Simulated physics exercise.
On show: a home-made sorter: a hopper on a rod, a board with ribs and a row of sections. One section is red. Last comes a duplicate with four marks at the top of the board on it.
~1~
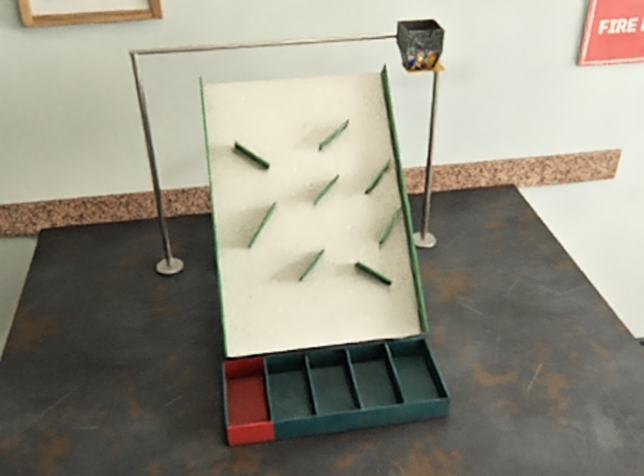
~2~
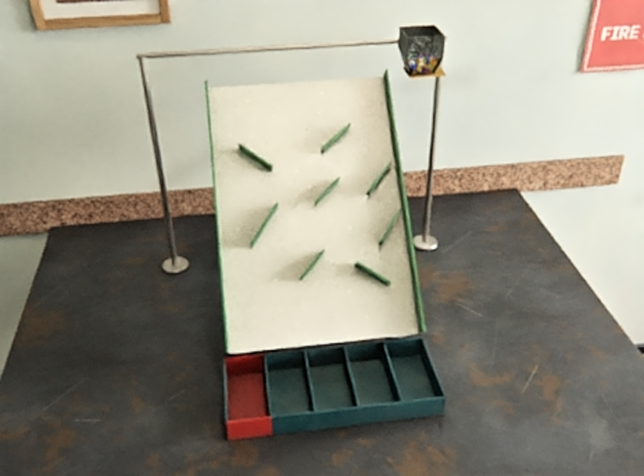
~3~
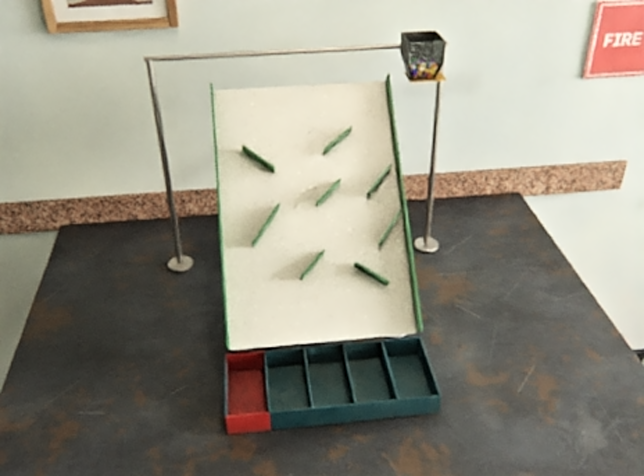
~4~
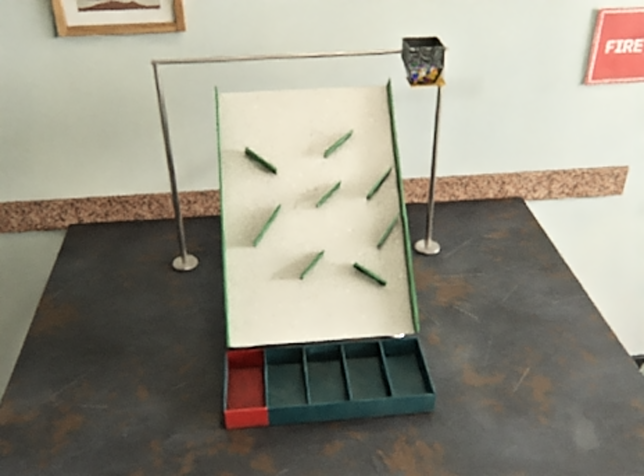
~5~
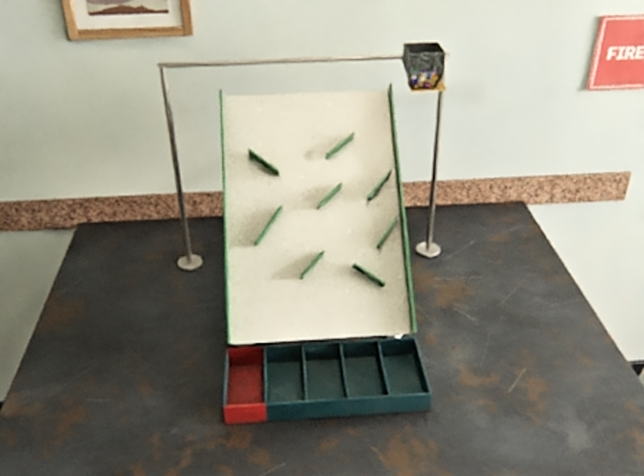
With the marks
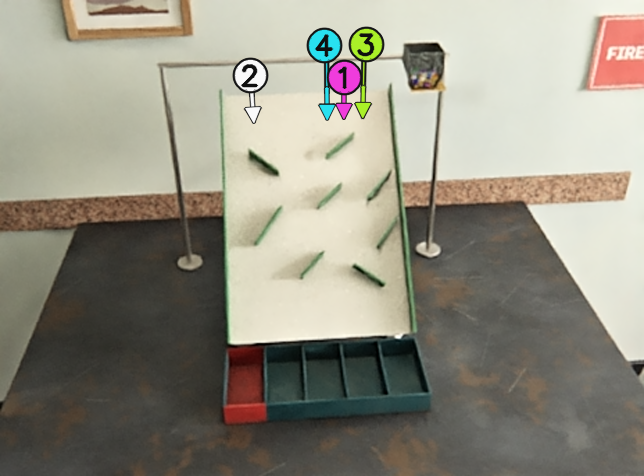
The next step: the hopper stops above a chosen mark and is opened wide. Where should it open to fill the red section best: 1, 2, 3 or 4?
Choose 2.
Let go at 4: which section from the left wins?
The second from the left.
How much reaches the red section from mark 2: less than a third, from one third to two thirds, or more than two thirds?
It is from one third to two thirds.
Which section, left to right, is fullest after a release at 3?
The third.
On the marked copy, mark 1 meets the board at (343, 113); mark 2 meets the board at (253, 117); mark 3 meets the board at (362, 112); mark 4 meets the board at (327, 114).
With 1, about a quarter in the red section, about half in other sections, about a quarter held on the board.
With 2, about half in the red section, about a third in other sections, a small part held on the board, a small part outside the box.
With 3, a small part in the red section, most in other sections, a small part held on the board.
With 4, a small part in the red section, most in other sections, a small part held on the board.
